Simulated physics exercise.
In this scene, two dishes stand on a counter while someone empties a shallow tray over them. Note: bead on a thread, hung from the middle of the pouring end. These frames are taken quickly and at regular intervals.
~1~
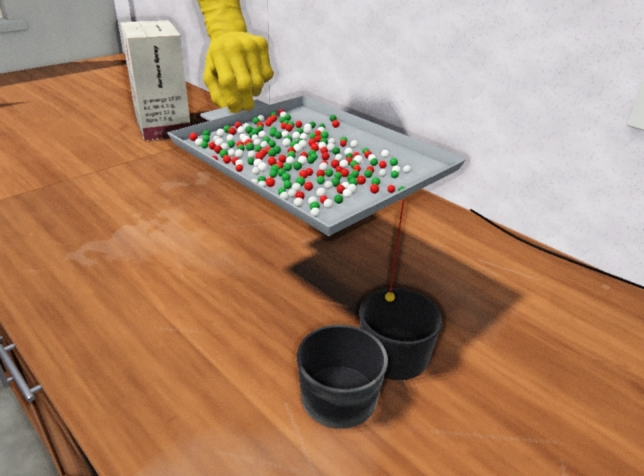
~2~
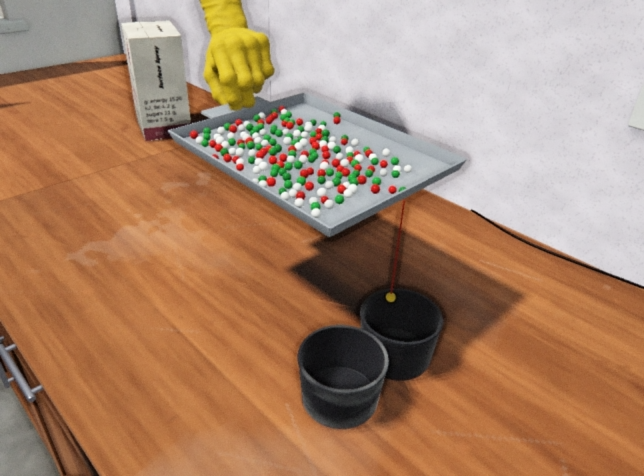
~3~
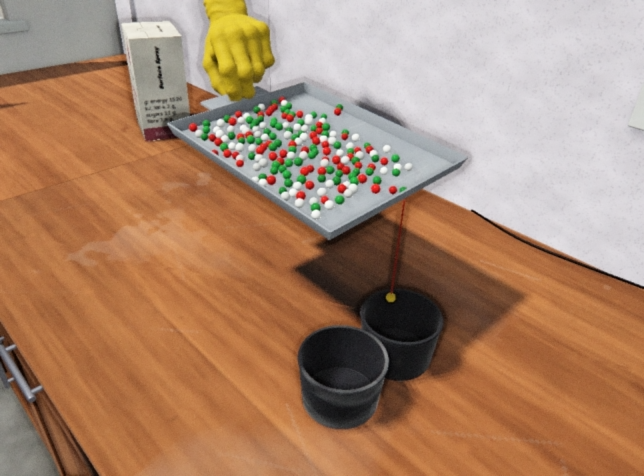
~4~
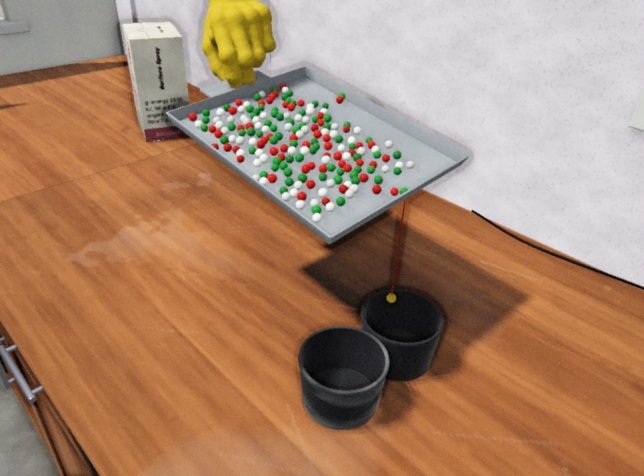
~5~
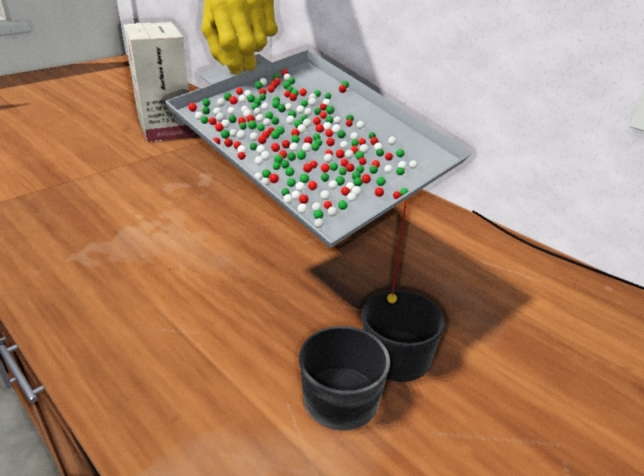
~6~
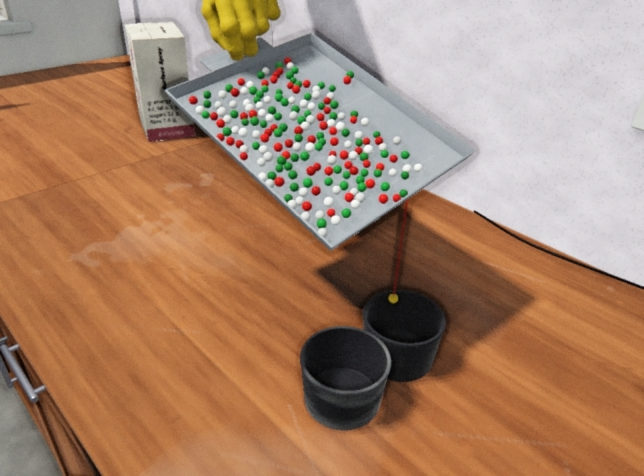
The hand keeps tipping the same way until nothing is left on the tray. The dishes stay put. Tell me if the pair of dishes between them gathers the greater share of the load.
The caught share tops half.
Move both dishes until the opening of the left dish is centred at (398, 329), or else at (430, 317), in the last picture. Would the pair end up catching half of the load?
Well, not up to half at the first spot and not up to half at the second.
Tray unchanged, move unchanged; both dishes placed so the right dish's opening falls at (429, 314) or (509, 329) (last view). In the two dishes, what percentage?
It works out to 50 percent and then 0 percent.
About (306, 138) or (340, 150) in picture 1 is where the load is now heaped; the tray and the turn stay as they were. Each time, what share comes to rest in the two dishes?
First some 50, then 70 per cent.
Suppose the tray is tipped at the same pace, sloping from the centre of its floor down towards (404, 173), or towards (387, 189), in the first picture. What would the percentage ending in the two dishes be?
The first comes to 0 %, while the second comes to 30 %.
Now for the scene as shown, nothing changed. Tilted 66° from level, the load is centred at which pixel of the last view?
Close to (344, 303).
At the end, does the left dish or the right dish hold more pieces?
The one to the left.
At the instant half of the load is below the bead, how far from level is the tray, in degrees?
Somewhere near 70 degrees, I'd say.
Shortly afterwards, tray tipped steeply; near a third on the tray; near a quarter in the left dish; only a few in the right dish; a little outside both; near a quarter in the air.
Next, tray tipped past a quarter turn; the bulk in the left dish; only a few in the right dish; near a quarter outside both; only a few in the air.
Some moments later, tray tipped past a quarter turn; the bulk in the left dish; only a few in the right dish; near a quarter outside both.
In the end, tray tipped past a quarter turn; the bulk in the left dish; only a few in the right dish; near a quarter outside both.
